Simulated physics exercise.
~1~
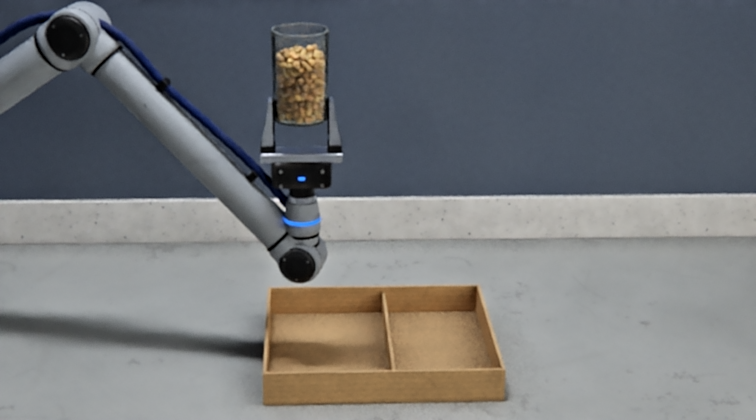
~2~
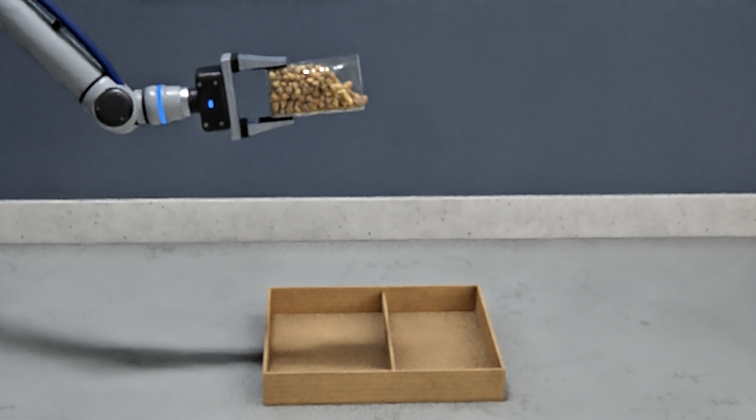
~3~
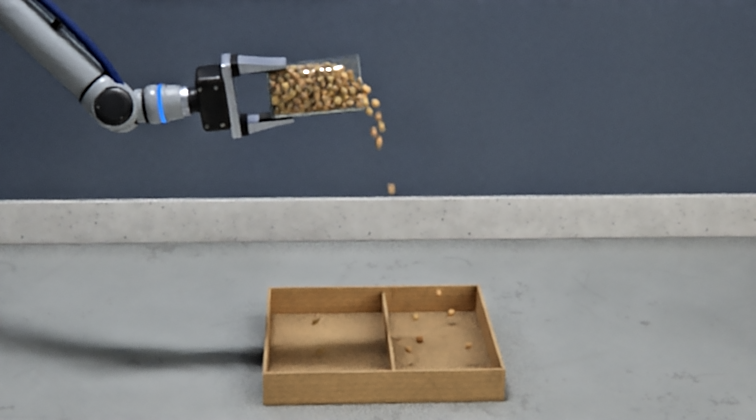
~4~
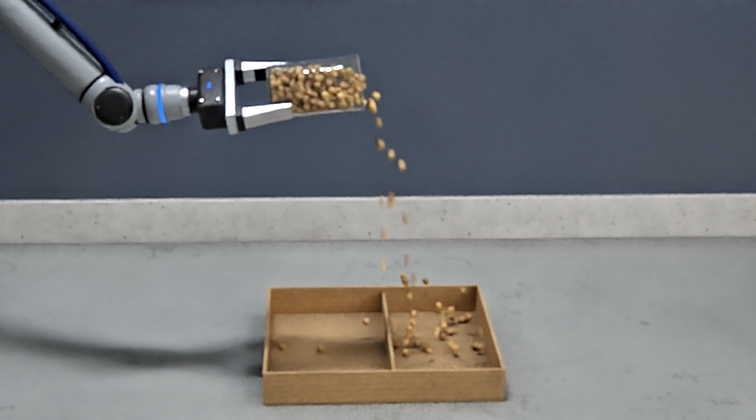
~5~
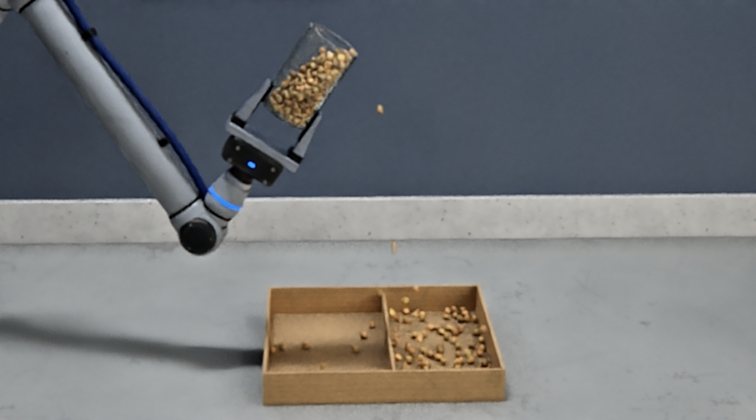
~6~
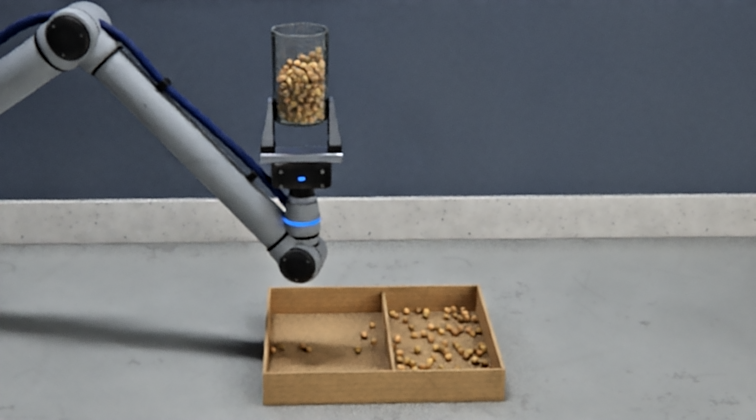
A grey robot arm with a blue cable and a glowing blue ring holds a clear tumbler of tan chickpeas upright, seen from the side against a dark blue wall with a pale strip at its base. Below, on a grey surface, sits an open brown tray split by a cross wall. The arm tips the tumbler rightward until it lies nearly flat, and chickpeas spill from its mouth. They scatter mostly into the right part, with a few landing in the left. The arm swings the tumbler back upright, still holding most of its load.
